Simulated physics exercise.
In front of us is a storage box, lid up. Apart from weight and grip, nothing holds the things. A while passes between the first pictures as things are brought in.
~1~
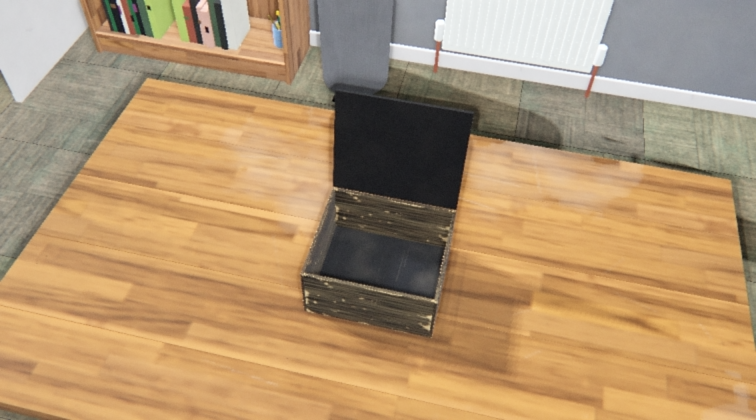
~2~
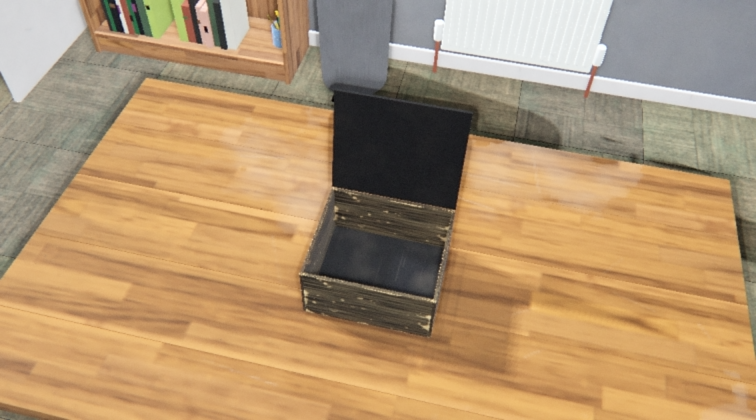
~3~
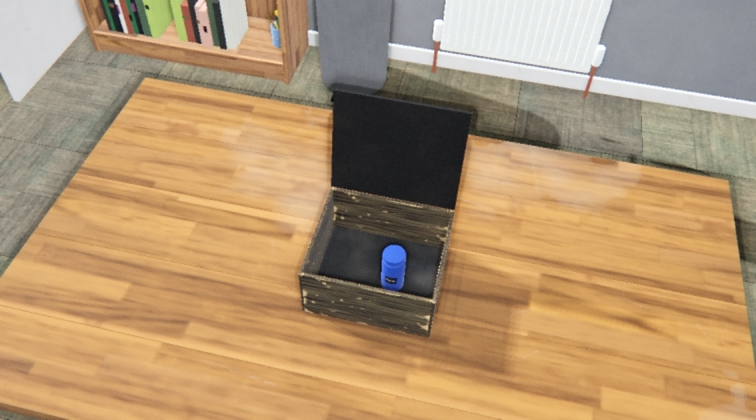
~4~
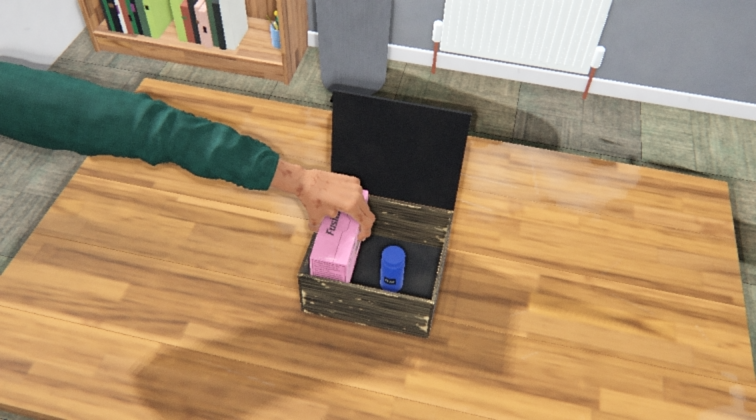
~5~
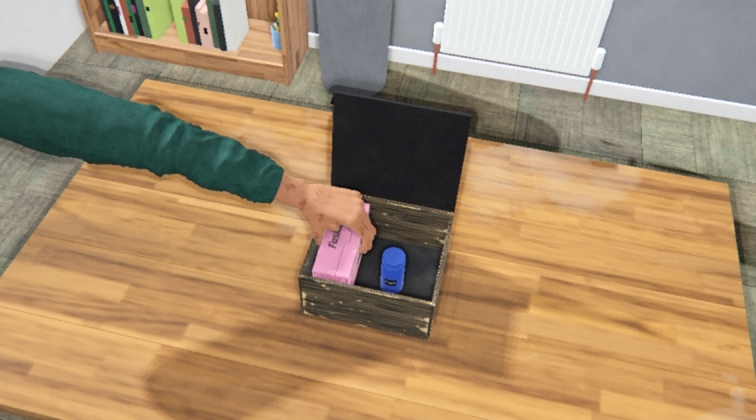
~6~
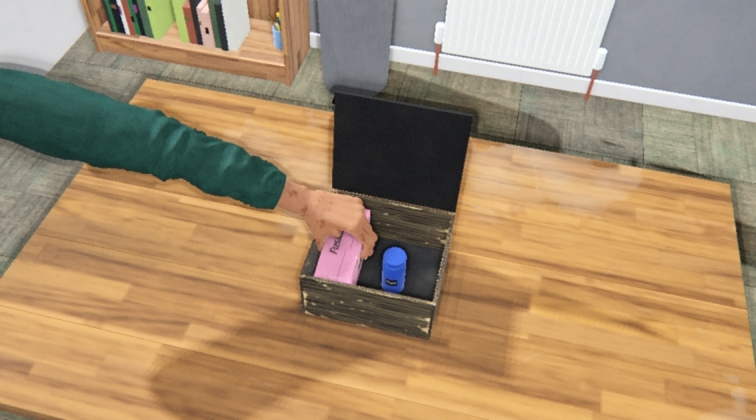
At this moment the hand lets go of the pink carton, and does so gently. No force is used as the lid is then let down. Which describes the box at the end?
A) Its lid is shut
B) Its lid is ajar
Answer: A.
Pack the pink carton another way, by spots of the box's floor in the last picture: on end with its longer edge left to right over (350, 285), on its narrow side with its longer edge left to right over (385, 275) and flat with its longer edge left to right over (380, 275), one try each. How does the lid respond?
On try one it won't go down; on try two it fits down fine; on try three it fits down fine.
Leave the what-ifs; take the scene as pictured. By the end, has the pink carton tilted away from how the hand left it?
At the finish the pink carton holds its orientation.
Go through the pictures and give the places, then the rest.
In the first picture, the last thing is not in view yet.
In the second picture, the last thing is not in view yet.
In the third picture, the last thing is not in view yet; blue shaker (393, 269).
The fourth picture shows coming down; pink carton (340, 238); blue shaker (392, 270).
The fifth picture shows coming down; pink carton (342, 250); blue shaker (393, 271).
The sixth picture shows put in, still held; pink carton (343, 256); blue shaker (394, 271).
Then, 1.30 s past the last view, lid 81° above the rim.
Then, 1.70 s past the last view, lid 46° above the rim.
Then, 2.00 s past the last view, lid 4° above the rim.
Finally, lid shut; both still in place. Final places as the last picture's camera would see them, pink carton near (343, 256).
